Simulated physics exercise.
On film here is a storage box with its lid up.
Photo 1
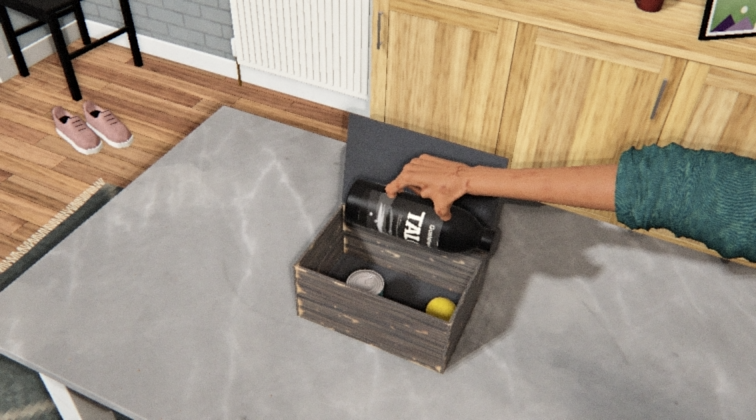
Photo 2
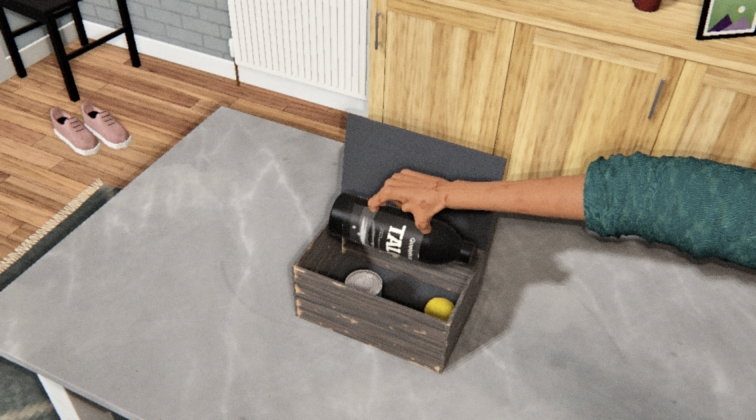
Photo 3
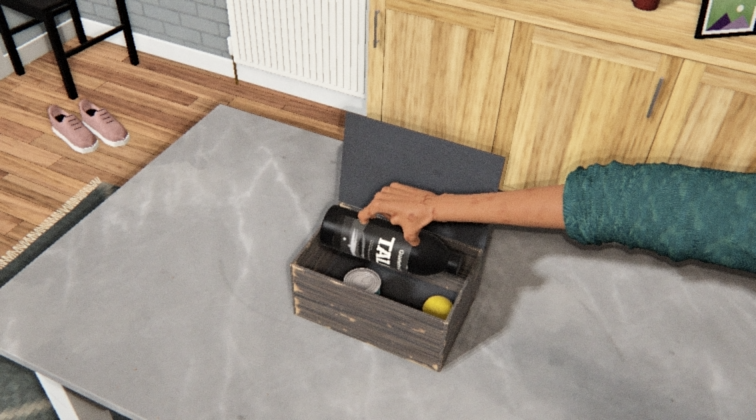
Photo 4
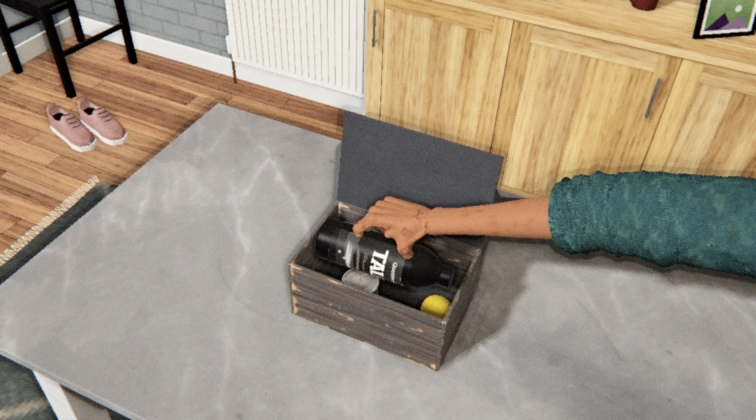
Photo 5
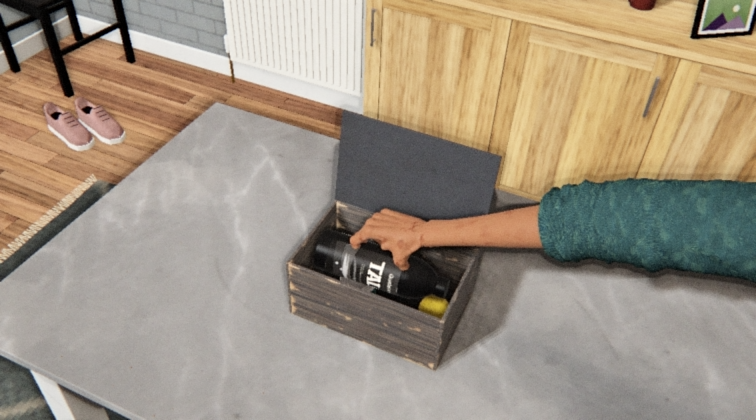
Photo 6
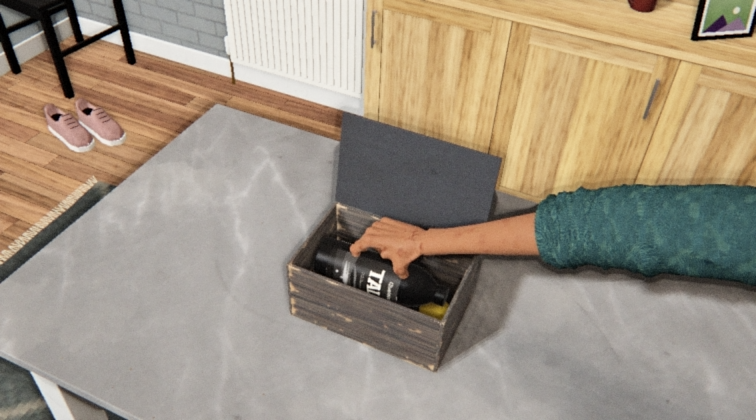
On a grey table, a hand lowers a black bottle into an open wooden box.
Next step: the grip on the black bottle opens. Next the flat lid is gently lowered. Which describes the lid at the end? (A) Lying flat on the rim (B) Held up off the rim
Held up off the rim.
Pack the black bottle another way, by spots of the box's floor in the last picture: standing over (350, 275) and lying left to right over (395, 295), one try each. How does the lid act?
In the first case it gets propped open; in the second case it comes fully down.
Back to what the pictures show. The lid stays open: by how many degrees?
Around 10 degrees.
Then, 1.20 s on from there, lid starting down.
Then, 1.60 s on from there, lid 57° above the rim.
Then, 1.90 s on from there, lid 15° above the rim.
Then, 3.20 s on from there, lid 9° above the rim.
In the end, lid 9° above the rim; all 3 unmoved. At the end, from the last picture's camera, black bottle near (382, 278).
